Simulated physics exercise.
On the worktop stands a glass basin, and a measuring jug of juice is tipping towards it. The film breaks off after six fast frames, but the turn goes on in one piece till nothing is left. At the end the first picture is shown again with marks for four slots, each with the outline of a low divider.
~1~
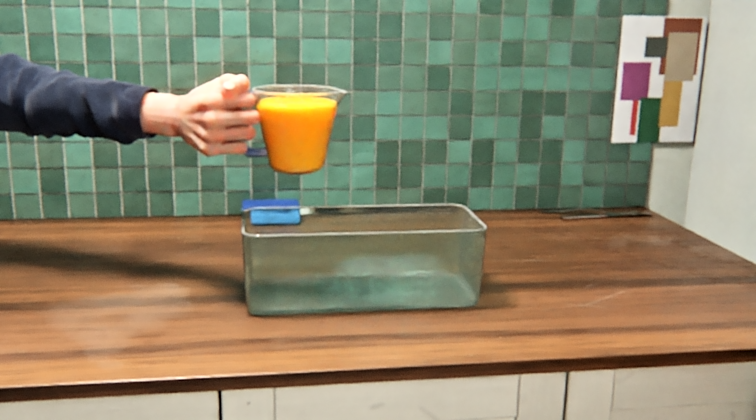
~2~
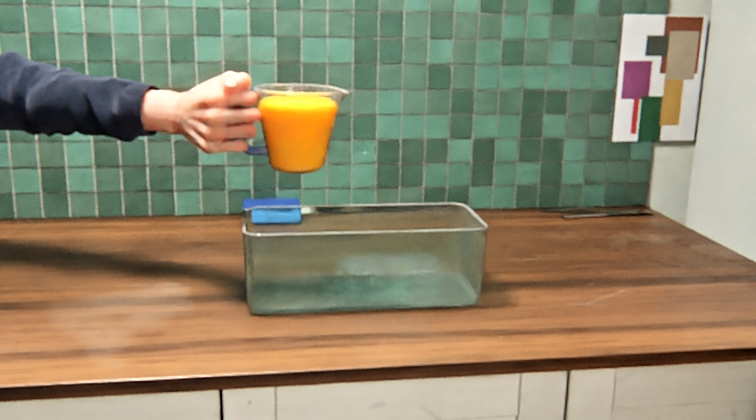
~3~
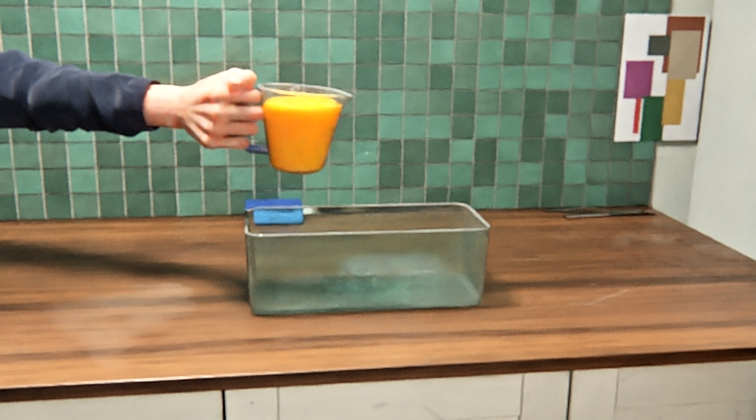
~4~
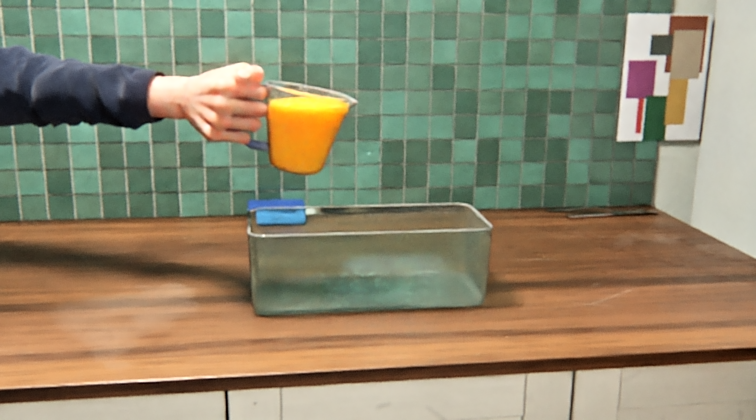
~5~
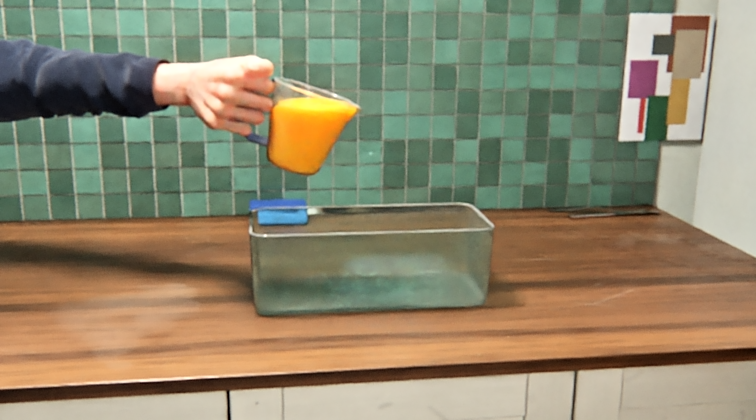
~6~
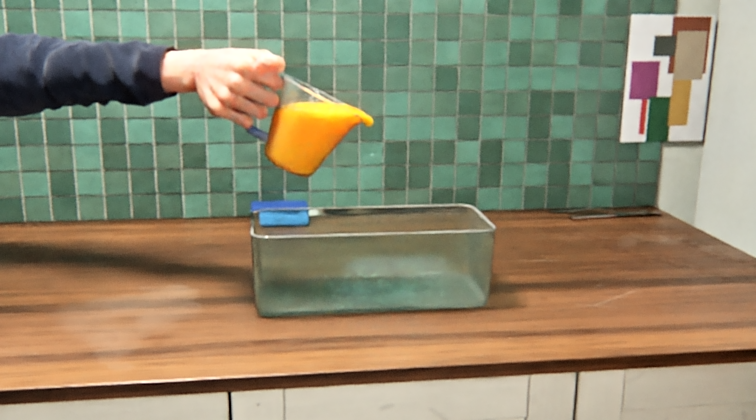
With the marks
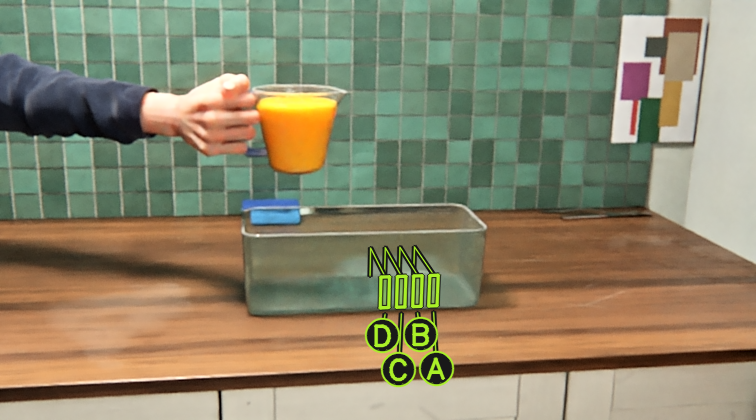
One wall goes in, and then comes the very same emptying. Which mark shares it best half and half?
It is C.
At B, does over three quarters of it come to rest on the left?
Yes.
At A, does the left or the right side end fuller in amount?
More ends on the left.
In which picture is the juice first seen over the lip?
In picture 6.
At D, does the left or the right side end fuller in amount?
The right one.
In lime, A at (433, 312); B at (417, 312); C at (401, 313); D at (385, 314).
Choosing A, about 94 % ends left of the wall and 5 % right of it.
Choosing B, about 86 % ends left of the wall and 13 % right of it.
Choosing C, about 49 % ends left of the wall and 51 % right of it.
Choosing D, about 19 % ends left of the wall and 81 % right of it.
